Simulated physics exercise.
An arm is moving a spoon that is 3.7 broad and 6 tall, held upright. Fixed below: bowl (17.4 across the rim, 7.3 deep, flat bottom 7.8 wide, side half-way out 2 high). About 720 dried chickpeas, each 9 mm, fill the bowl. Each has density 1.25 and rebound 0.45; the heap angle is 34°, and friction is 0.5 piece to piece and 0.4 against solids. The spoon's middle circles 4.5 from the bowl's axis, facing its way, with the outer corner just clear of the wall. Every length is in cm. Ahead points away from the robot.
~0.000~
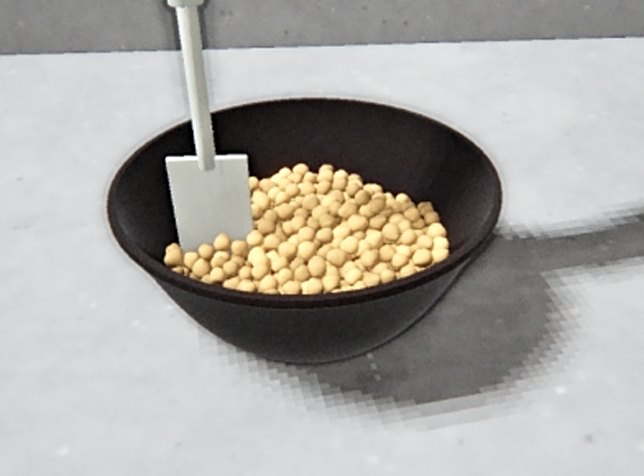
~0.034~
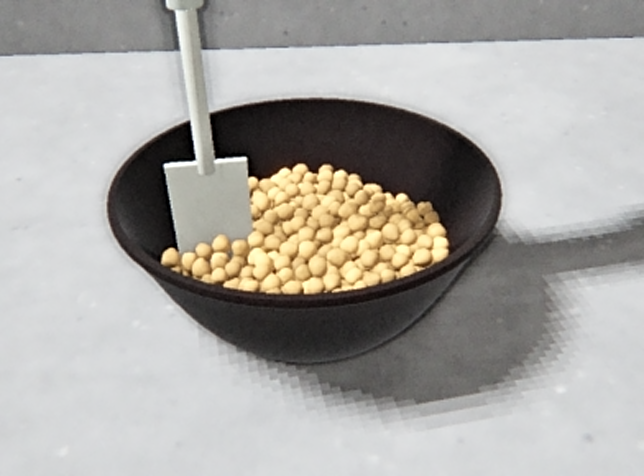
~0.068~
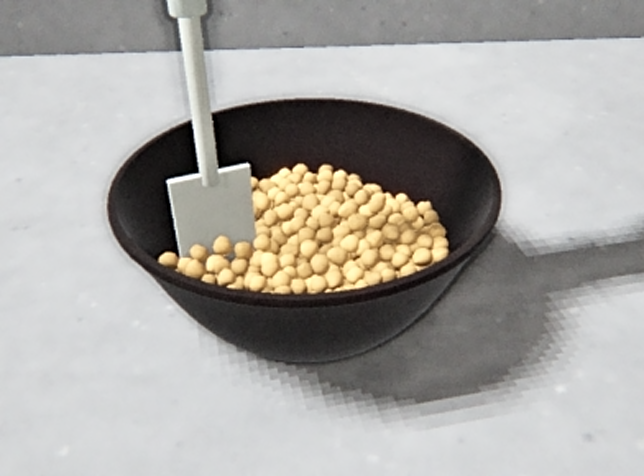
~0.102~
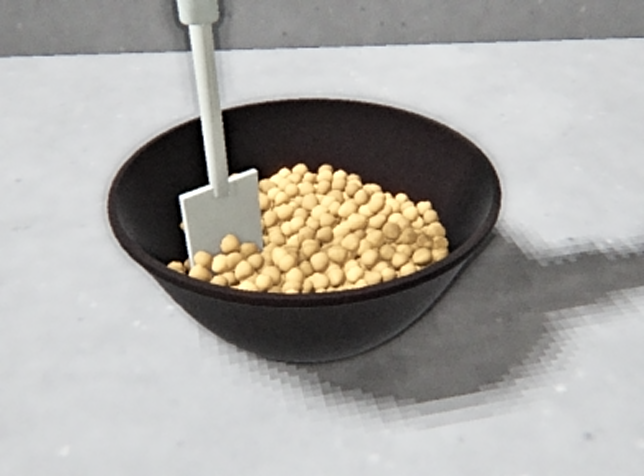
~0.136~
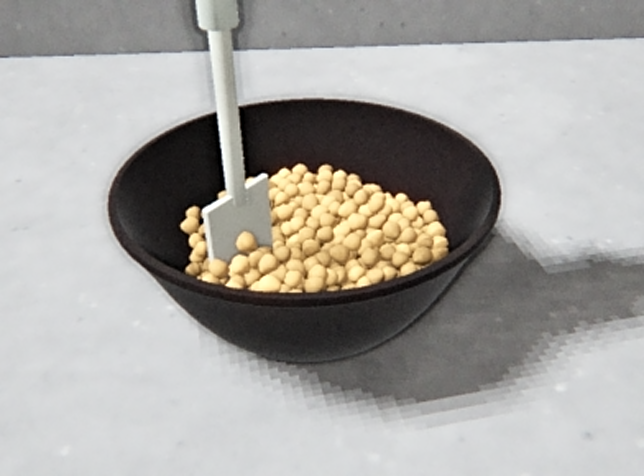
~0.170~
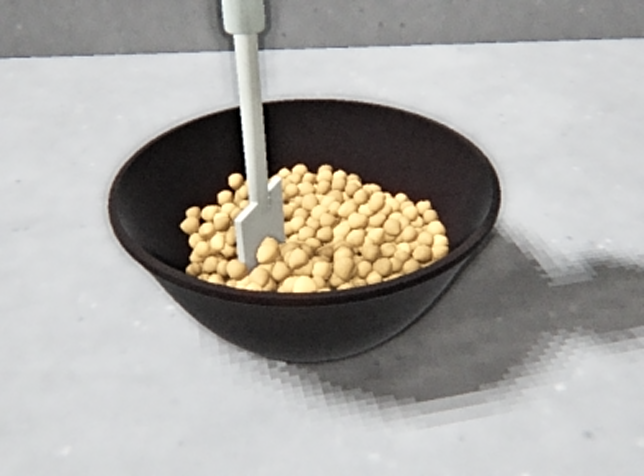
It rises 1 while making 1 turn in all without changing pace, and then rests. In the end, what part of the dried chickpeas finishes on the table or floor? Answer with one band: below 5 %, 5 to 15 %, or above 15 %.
Below 5 %.
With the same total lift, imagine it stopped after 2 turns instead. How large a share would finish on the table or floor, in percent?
I'd reckon near 5 per cent.
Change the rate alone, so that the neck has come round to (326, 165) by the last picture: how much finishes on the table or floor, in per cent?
Close to 10 in a hundred.
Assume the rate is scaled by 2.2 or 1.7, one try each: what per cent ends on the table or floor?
First try close to 15, second close to 10, in per cent.
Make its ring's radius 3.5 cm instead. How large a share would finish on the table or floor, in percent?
Around 0 in a hundred, in that case.
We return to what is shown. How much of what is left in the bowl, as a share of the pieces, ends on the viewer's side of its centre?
Around 55 per cent of what the bowl keeps.
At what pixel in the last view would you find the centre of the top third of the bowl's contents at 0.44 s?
Upper-third centre: Approx. (384, 195) px.
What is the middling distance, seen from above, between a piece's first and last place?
Somewhere around 3 centimetres.
After 0.44 s, 179° round, highest piece 9 above the table; 724 in the bowl, 1 in flight or on the tool.
After 0.70 s, 294° round, highest piece 8 above the table; 715 in the bowl, 8 on the table or floor, 2 in flight or on the tool.
After 1.03 s, 0° round, highest piece 7 above the table; 714 in the bowl, 11 on the table or floor.
After 1.73 s, 0° round, highest piece 7 above the table; 714 in the bowl, 11 on the table or floor.
In the end, 714 in the bowl, 11 on the table or floor. That is 2 % on the table or floor.
